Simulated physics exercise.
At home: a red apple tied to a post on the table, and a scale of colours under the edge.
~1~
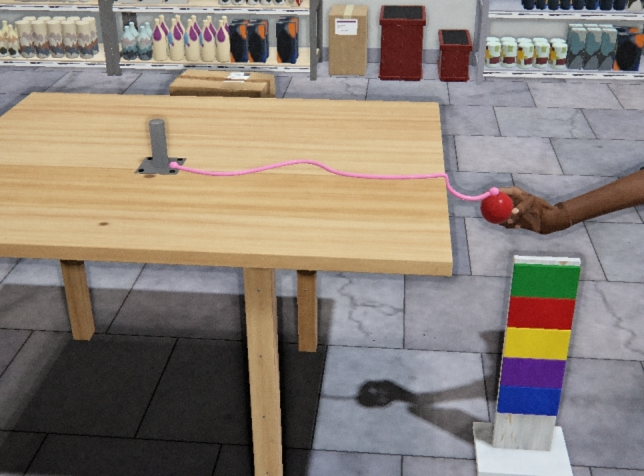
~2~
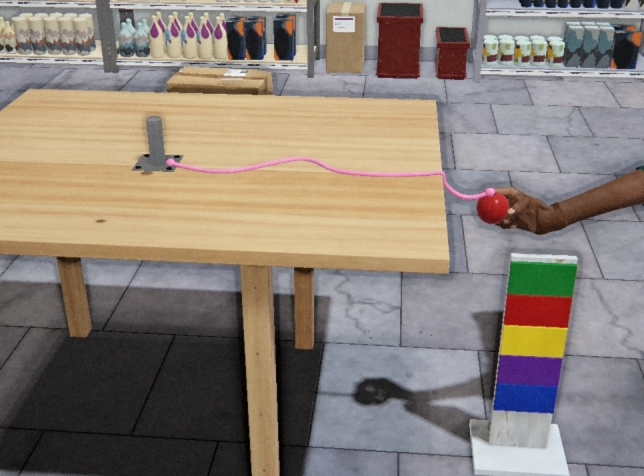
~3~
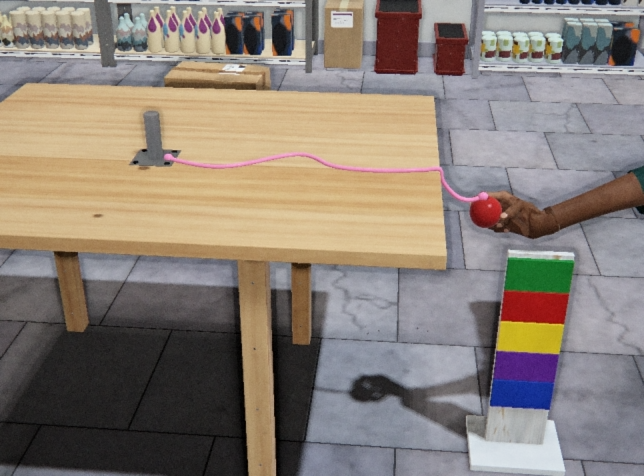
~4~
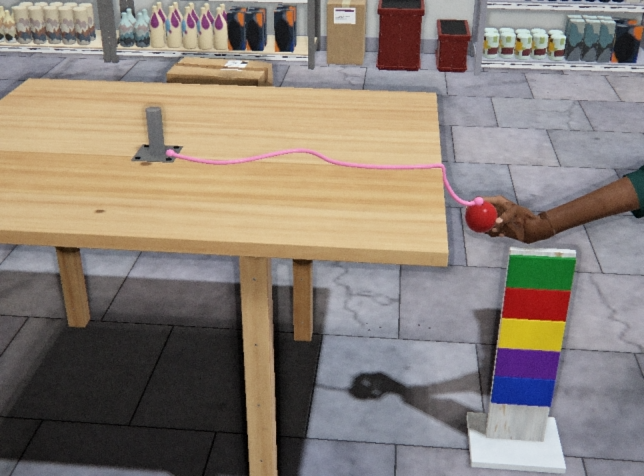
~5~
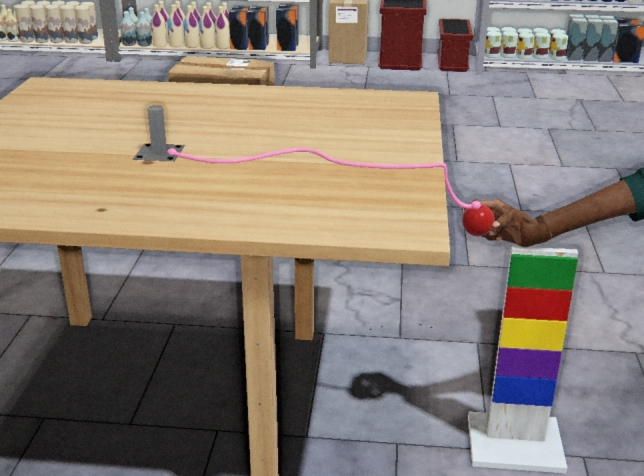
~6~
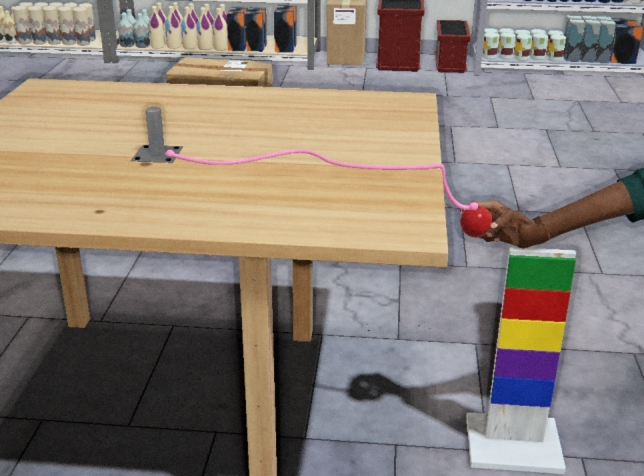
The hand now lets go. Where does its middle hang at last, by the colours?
Its centre hangs level with the green band.
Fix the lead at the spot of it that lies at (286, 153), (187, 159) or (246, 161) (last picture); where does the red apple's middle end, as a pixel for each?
The places are (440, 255), (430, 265) and (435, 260).
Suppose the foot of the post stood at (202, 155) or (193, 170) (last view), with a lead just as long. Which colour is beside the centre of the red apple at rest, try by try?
In that order: Red; red.
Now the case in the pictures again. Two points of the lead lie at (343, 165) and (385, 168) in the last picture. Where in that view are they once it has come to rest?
They go to (368, 161) and to (411, 163).
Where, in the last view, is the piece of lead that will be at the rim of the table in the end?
It lies at about (415, 168).
Soon after, apple near (456, 256); level with green.
After that, apple near (409, 257); level with green.
And then, apple near (424, 261); level with green.
In the end, apple near (431, 262); level with green. Its middle rests at the green band.
